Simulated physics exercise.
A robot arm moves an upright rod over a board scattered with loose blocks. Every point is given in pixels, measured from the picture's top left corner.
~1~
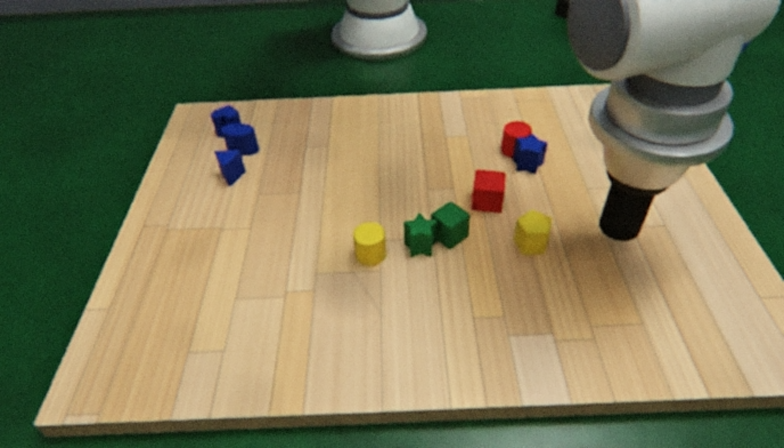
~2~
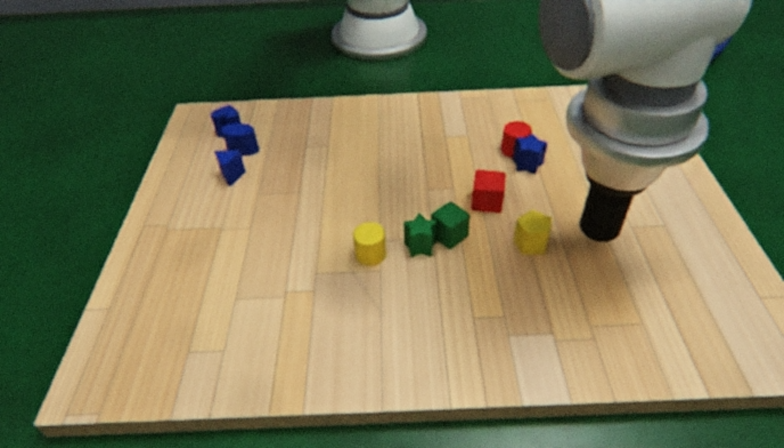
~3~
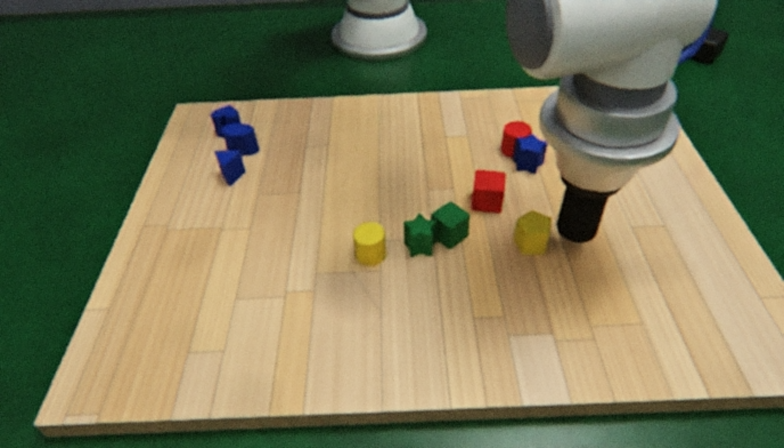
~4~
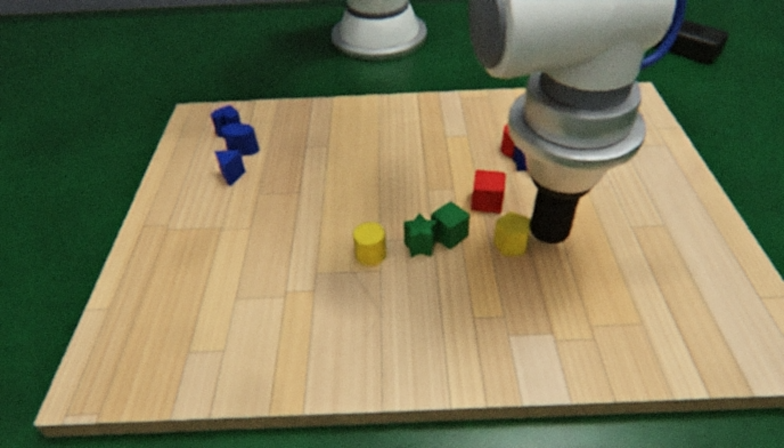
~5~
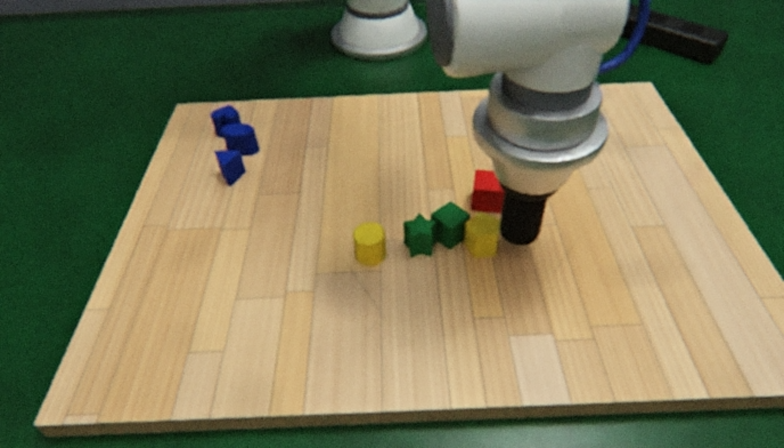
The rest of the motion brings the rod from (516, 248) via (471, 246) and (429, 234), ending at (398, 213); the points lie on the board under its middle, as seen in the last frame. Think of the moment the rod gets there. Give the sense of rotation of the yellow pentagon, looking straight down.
It swings round anticlockwise.
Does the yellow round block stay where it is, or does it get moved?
By the last moment of the path, the yellow round block has shifted.
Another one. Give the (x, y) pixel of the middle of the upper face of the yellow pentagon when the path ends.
In the picture, that point is around (366, 205).
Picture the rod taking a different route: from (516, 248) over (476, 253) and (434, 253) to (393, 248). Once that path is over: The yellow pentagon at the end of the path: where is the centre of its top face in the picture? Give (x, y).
I'd expect the centre of its top face to be at (357, 223).
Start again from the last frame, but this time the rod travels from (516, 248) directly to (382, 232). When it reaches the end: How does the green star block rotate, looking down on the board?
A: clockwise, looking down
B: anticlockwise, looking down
B
The first path, step by step. One third of the way, rod at (472, 231); green star block at (406, 225), turned 40° anticlockwise; green square block at (423, 203); yellow pentagon at (437, 222).
Two thirds of the way, rod at (429, 218); yellow round block at (341, 240); green star block at (370, 226), turned 55° anticlockwise; green square block at (404, 193), turned 60° clockwise; yellow pentagon at (395, 215), turned 25° anticlockwise.
At the end, rod at (398, 198); yellow round block at (335, 243); green star block at (358, 226), turned 90° anticlockwise; green square block at (385, 172), turned 100° clockwise; yellow pentagon at (366, 205), turned 80° anticlockwise.
